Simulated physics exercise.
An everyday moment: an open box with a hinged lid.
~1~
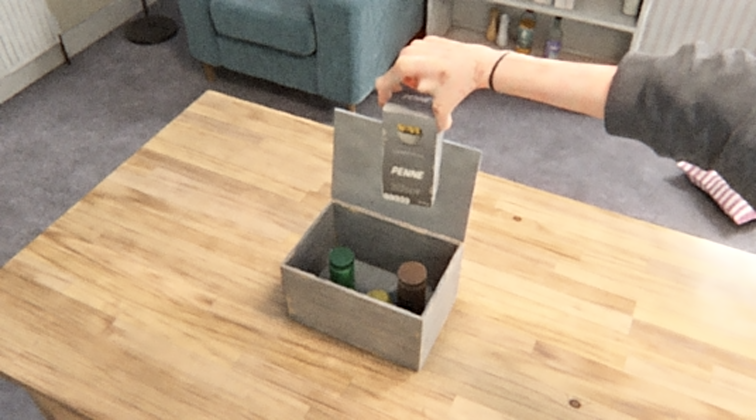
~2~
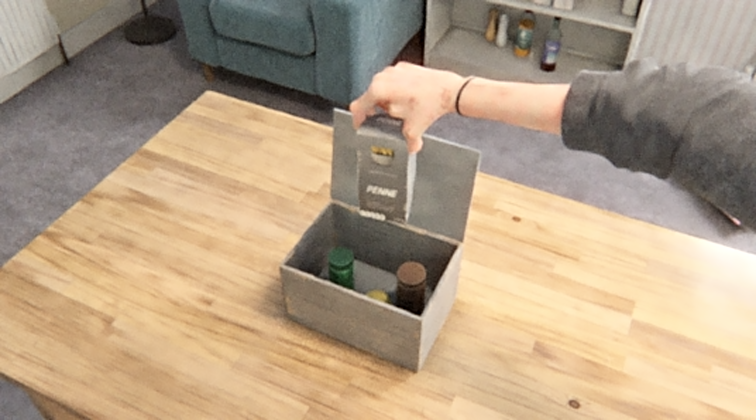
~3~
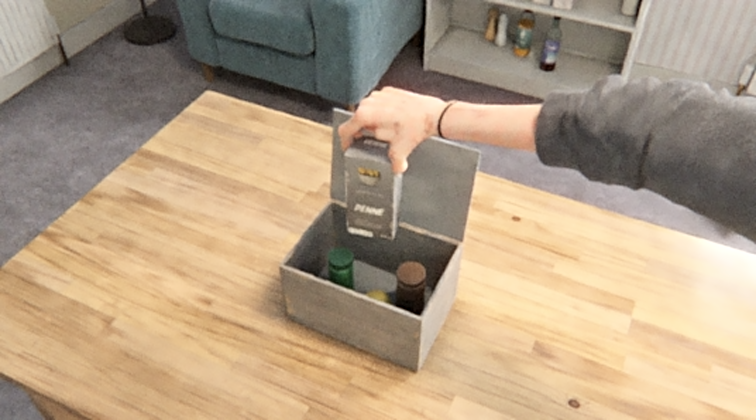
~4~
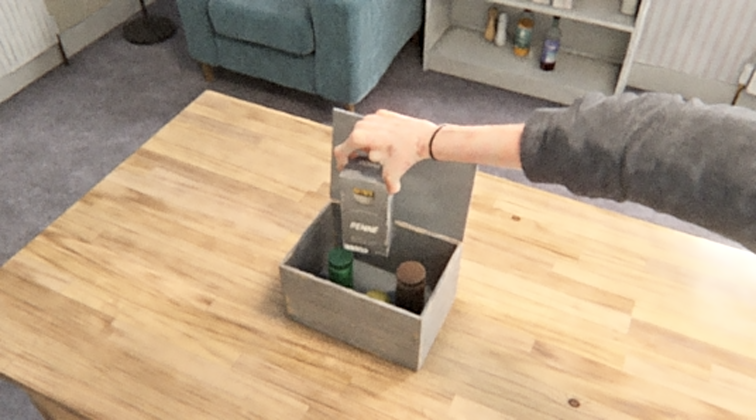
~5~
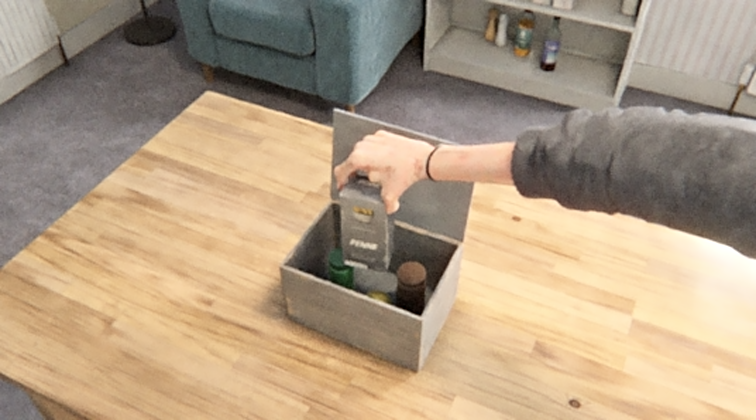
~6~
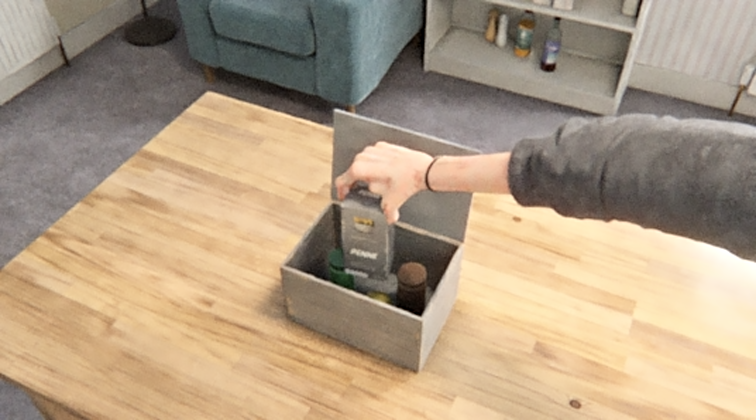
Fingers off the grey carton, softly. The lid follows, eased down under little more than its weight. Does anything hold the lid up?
The lid closes.
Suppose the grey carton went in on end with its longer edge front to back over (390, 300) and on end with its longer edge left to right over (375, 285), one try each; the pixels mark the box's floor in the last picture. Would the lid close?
In the first case it shuts flat; in the second case it is held up.
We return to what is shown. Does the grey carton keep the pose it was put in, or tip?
The grey carton ends up tilted.
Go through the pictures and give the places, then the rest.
Coming down; grey carton (413, 150); green shaker (343, 277), in the first frame.
Coming down; grey carton (387, 169); brown shaker (411, 291), in the second frame.
Coming down; grey carton (374, 189), in the third frame.
Coming down; grey carton (369, 207); green shaker (341, 276), in the fourth frame.
Coming down; grey carton (368, 224); brown shaker (411, 291), in the fifth frame.
In place under the hand; grey carton (369, 234), in the sixth frame.
Then, 1.10 s later than the last frame, lid starting down; grey carton on its side near (379, 303); green shaker tilted by 22°; yellow lemon moved a little.
Then, 1.80 s later than the last frame, lid 33° above the rim; grey carton on its side near (367, 317); green shaker tilted by 22°; yellow lemon moved about its own width.
When it is over, lid shut; lying over in the box, grey carton; moved from the start, yellow lemon; the other 2 as before. End places, in pixels of the last picture, grey carton near (367, 317).
